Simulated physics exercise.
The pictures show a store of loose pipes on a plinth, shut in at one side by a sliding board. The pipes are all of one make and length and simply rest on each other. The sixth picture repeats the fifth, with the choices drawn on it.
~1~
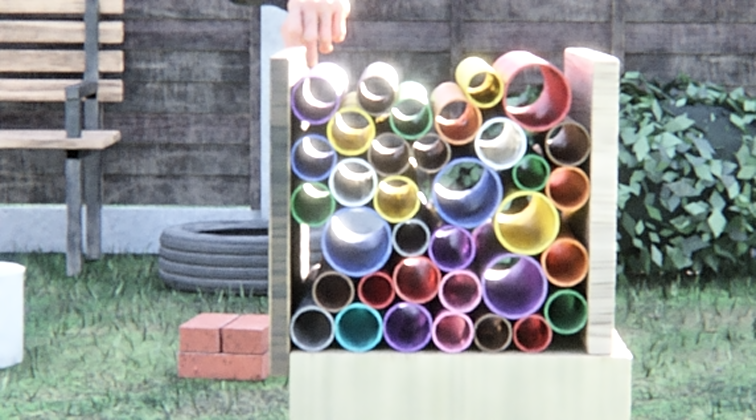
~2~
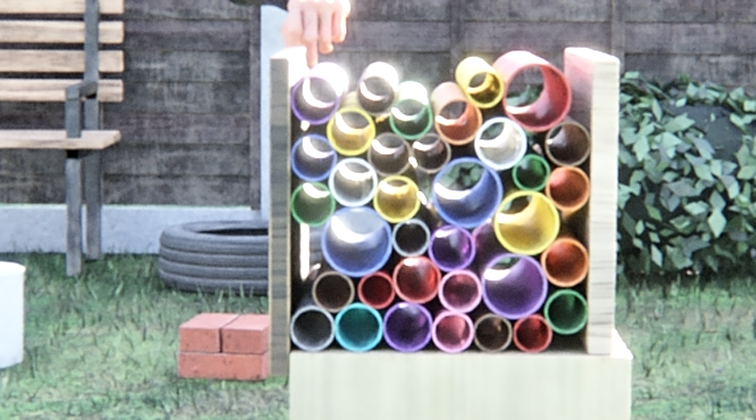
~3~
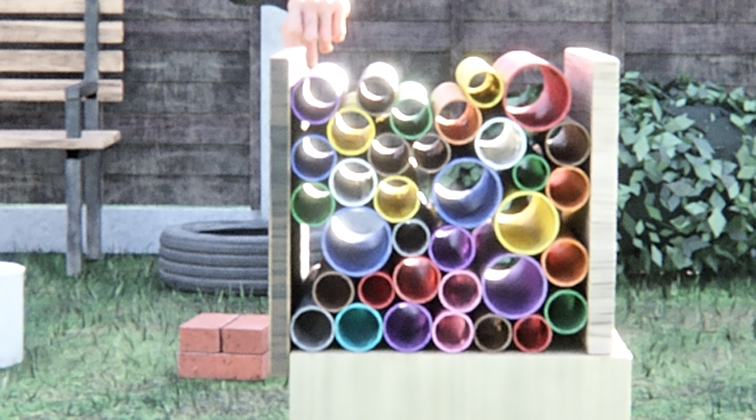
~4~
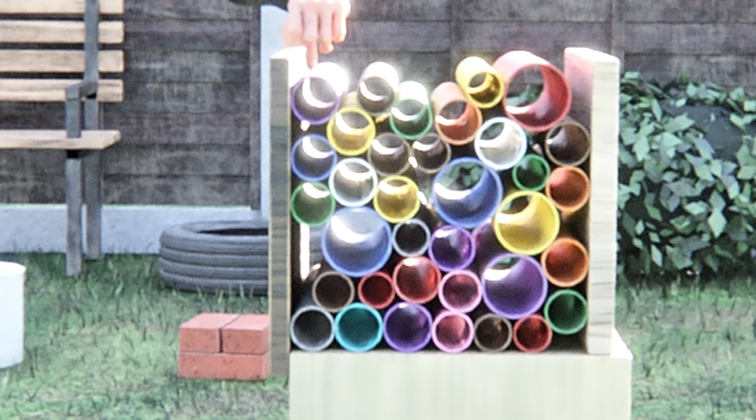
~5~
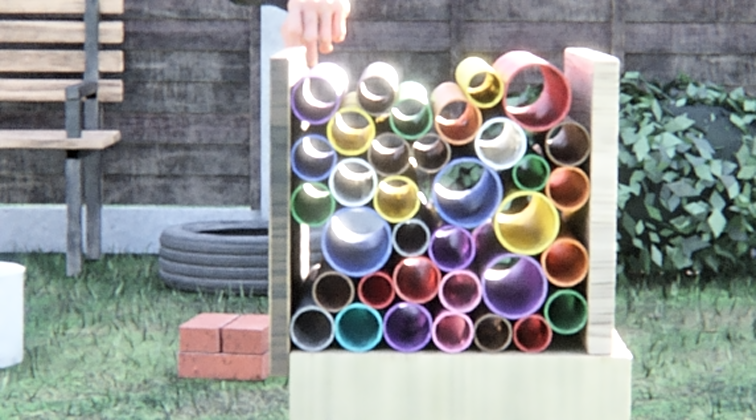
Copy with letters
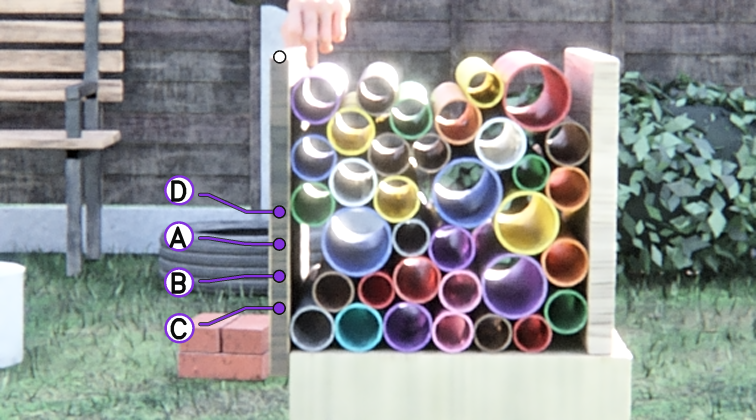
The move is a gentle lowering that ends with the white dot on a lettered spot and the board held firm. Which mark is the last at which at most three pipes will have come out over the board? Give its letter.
At most to D.
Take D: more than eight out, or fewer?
Fewer than eight.
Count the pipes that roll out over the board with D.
With D, three.
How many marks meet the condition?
The number is one.
On the copy, A at (279, 244); B at (279, 276); C at (279, 308); D at (279, 212); the white dot at (280, 57).
On D. First, top of the board (291, 127).
Then, top of the board (291, 208).
Finally, top of the board (291, 211), three out over the board.
By contrast, A more than three out over the board; B more than three out over the board; C more than three out over the board.
